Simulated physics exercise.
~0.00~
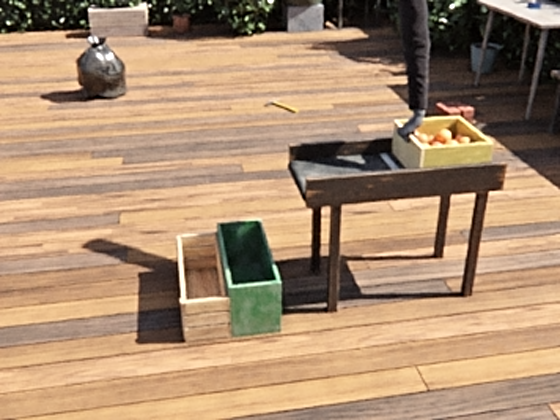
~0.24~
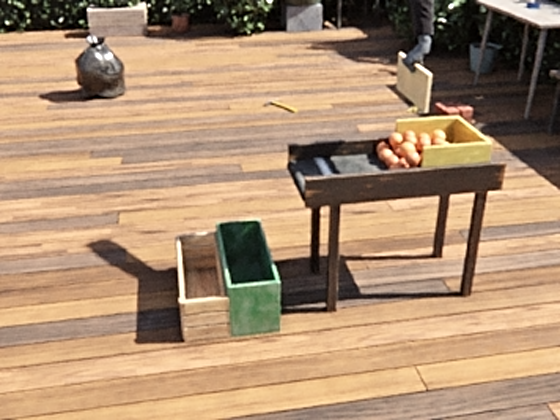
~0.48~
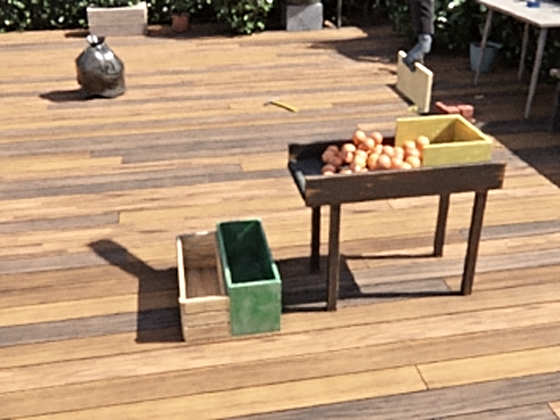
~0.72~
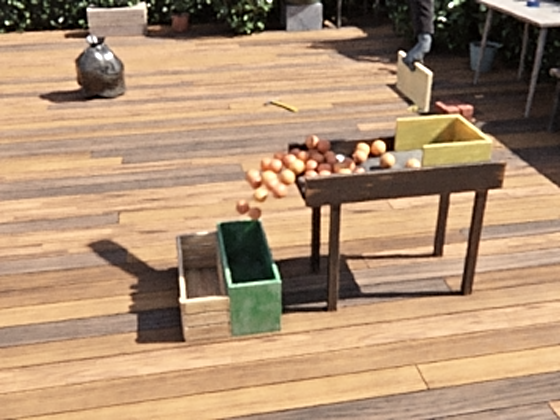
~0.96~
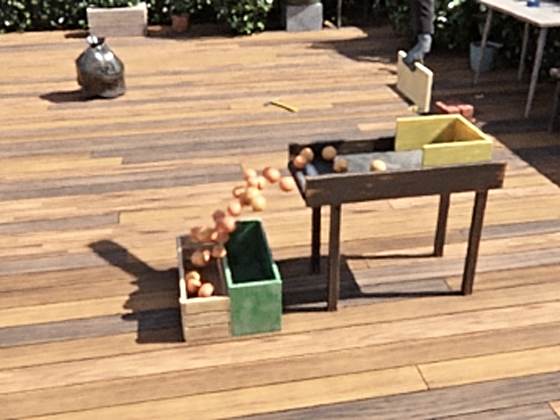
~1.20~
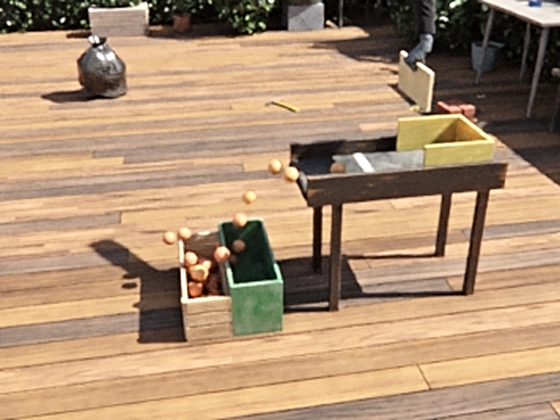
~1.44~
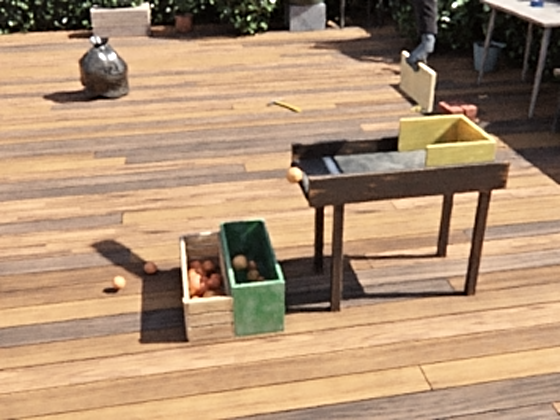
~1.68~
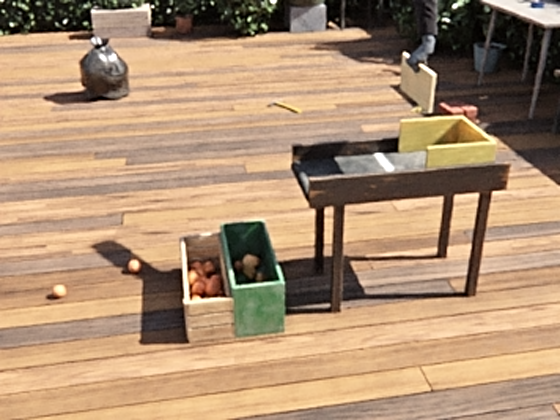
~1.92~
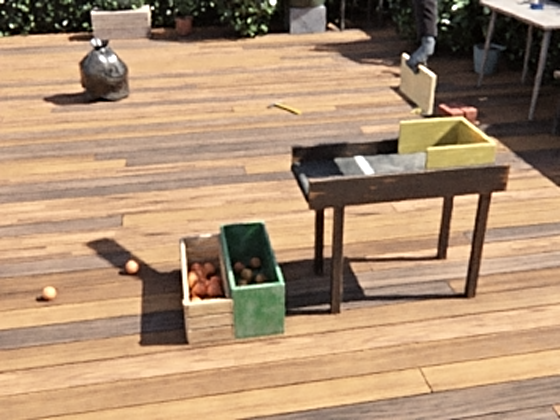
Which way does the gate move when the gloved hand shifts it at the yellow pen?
The gate moves up, and the hand then keeps it raised above the belt.
